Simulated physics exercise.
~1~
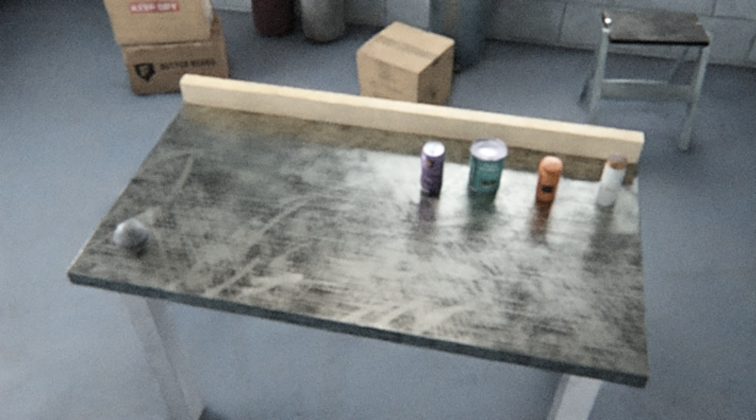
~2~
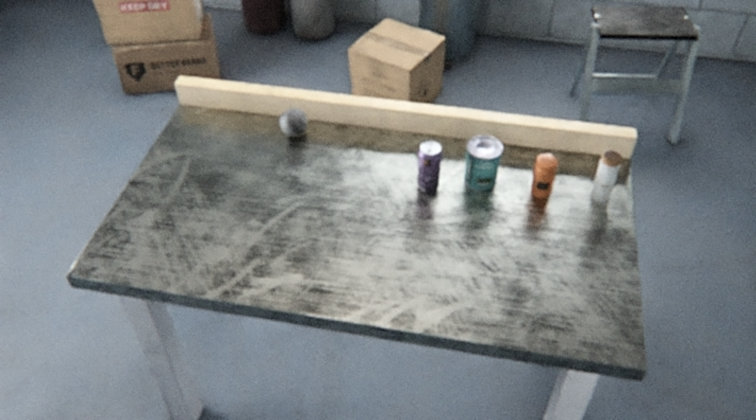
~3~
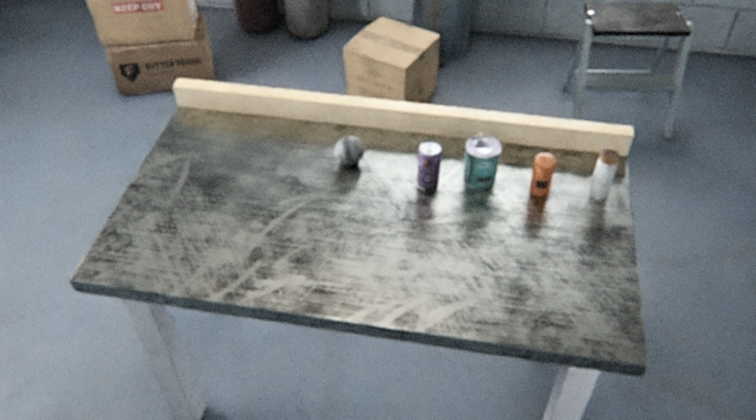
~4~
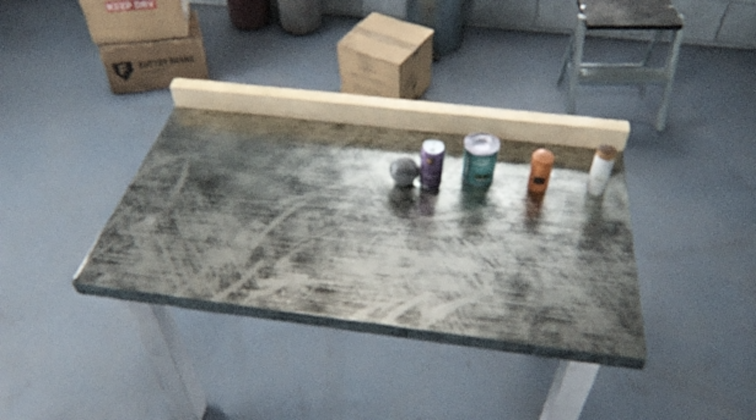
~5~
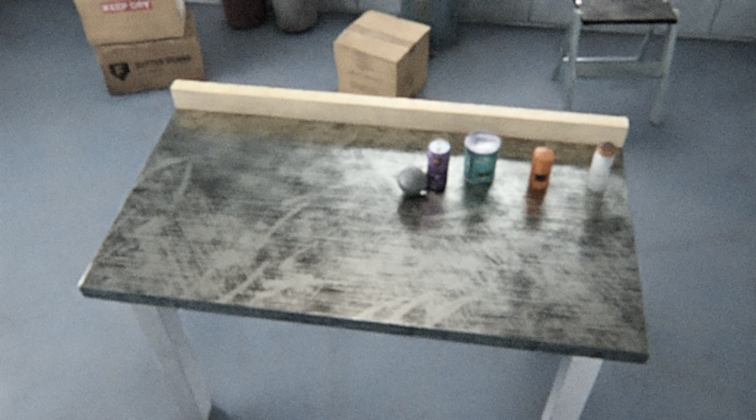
On a scuffed workshop table, a grey ball rolls to the back rail, rebounds rightward and nudges a purple can slightly.
